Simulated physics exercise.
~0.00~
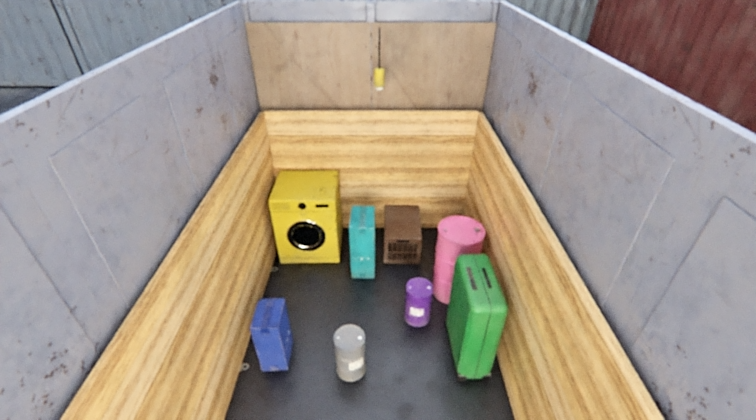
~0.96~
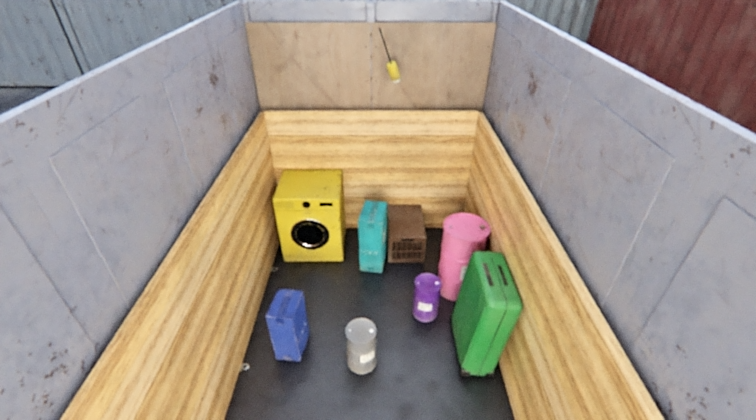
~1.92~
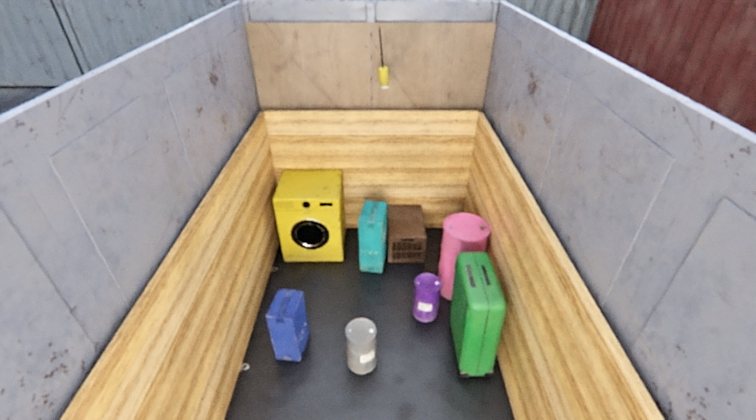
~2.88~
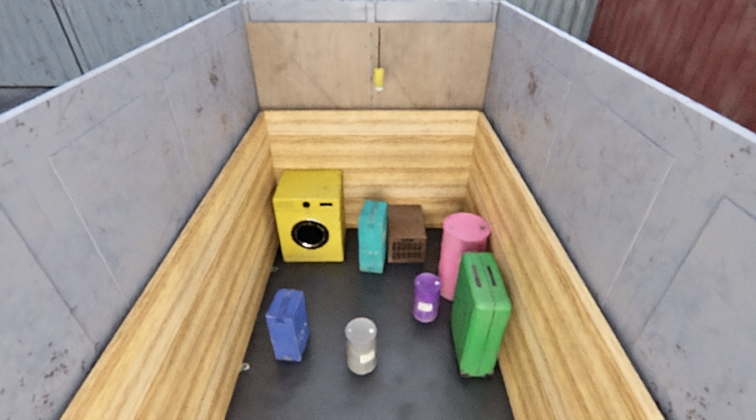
A blue box, a grey canister, a turquoise box, a purple canister and a green case shift in the back of a van, seen from the rear towards the bulkhead. A yellow appliance stands at the back left, with a brown chest and pink drum towards the right. The smaller boxes and canisters slide slightly forwards and right, while the hanging yellow tag swings right and the green case tilts towards the right wall. The tag swings back and the case settles upright, close to where it began. Everything ends standing still.
